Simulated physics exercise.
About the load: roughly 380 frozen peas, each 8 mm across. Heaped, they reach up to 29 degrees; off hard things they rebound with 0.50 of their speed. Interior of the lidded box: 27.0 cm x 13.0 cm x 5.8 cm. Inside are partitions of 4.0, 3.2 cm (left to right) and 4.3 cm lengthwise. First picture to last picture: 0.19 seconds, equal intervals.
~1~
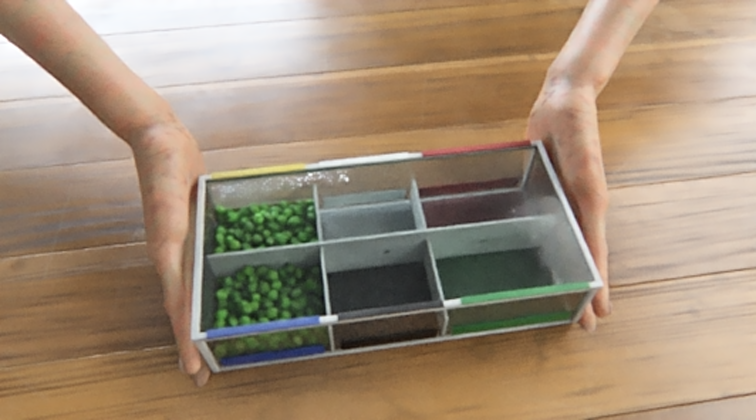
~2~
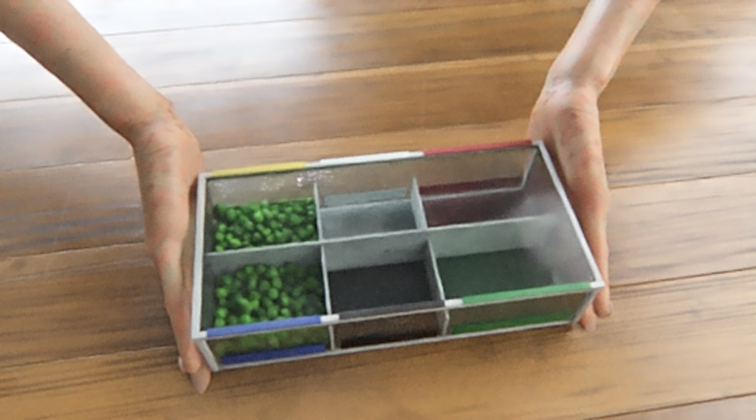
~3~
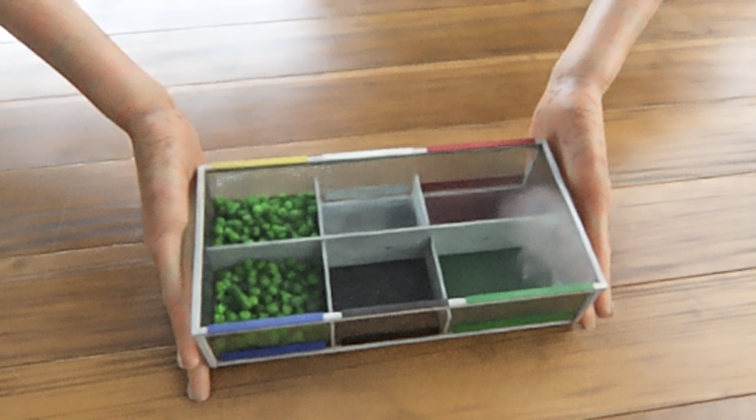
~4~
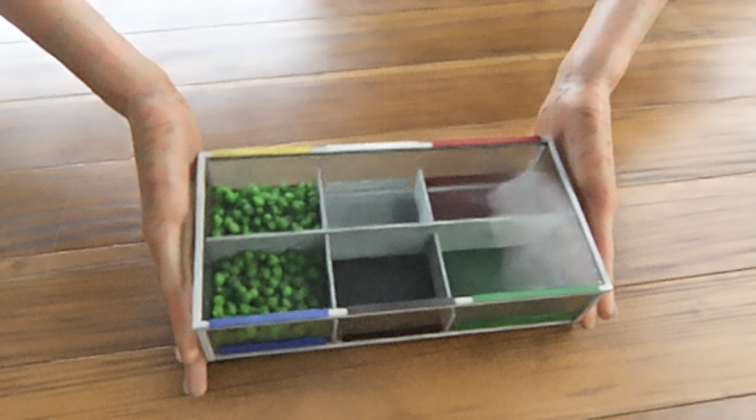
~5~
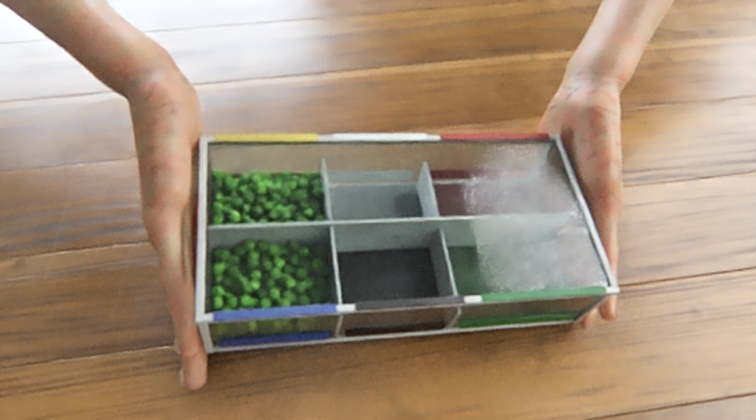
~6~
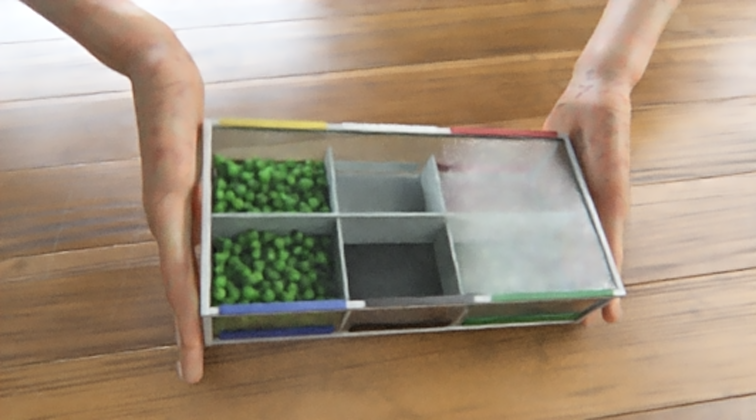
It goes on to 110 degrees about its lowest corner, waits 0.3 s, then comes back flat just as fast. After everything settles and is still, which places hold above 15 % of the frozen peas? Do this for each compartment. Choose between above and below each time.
Red compartment: Below, blue compartment: Above, green compartment: Above, yellow compartment: Above, white compartment: Below, black compartment: Below.
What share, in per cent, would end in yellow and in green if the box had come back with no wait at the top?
Then yellow keeps 30% and green keeps 25%.
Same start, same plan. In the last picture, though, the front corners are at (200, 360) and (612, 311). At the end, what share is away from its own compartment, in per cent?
Something like 20 in a hundred.
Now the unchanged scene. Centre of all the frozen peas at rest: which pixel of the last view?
Approximately (314, 297) in the last picture.
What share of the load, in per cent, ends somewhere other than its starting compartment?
Roughly 35 in a hundred.
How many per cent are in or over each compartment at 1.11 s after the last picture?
Shares - red: 0; blue: 40; green: 20; yellow: 35; white: 0; black: 5.
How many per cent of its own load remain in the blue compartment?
Something like 70 in a hundred.
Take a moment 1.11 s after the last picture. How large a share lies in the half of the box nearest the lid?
About 60 %.
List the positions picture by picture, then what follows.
In the first frame, box tilt 0 degrees, front corners at (199, 335) and (595, 283); blue 45 %, yellow 55 %.
In the second frame, box tilt 1 degrees, front corners at (199, 334) and (596, 283).
In the third frame, box tilt 3 degrees, front corners at (199, 330) and (599, 284).
In the fourth frame, box tilt 6 degrees, front corners at (200, 323) and (604, 286), lowest corner right front.
In the fifth frame, box tilt 10 degrees, front corners at (203, 316) and (611, 288), lowest corner right front.
In the sixth frame, box tilt 14 degrees, front corners at (209, 309) and (617, 291), lowest corner right front; blue 45 %, yellow 55 %.
Then, 1.11 s after the last picture, tilt 110 degrees; blue 40 %, green 20 %, yellow 35 %, black 5 %.
Then, 1.84 s after the last picture, tilt 58 degrees; blue 35 %, green 30 %, yellow 30 %.
Then, 2.61 s after the last picture, tilt 0 degrees; blue 35 %, green 30 %, yellow 30 %.
In the end, red 0 %, blue 35 %, green 30 %, yellow 30 %, white 0 %, black 0 %.
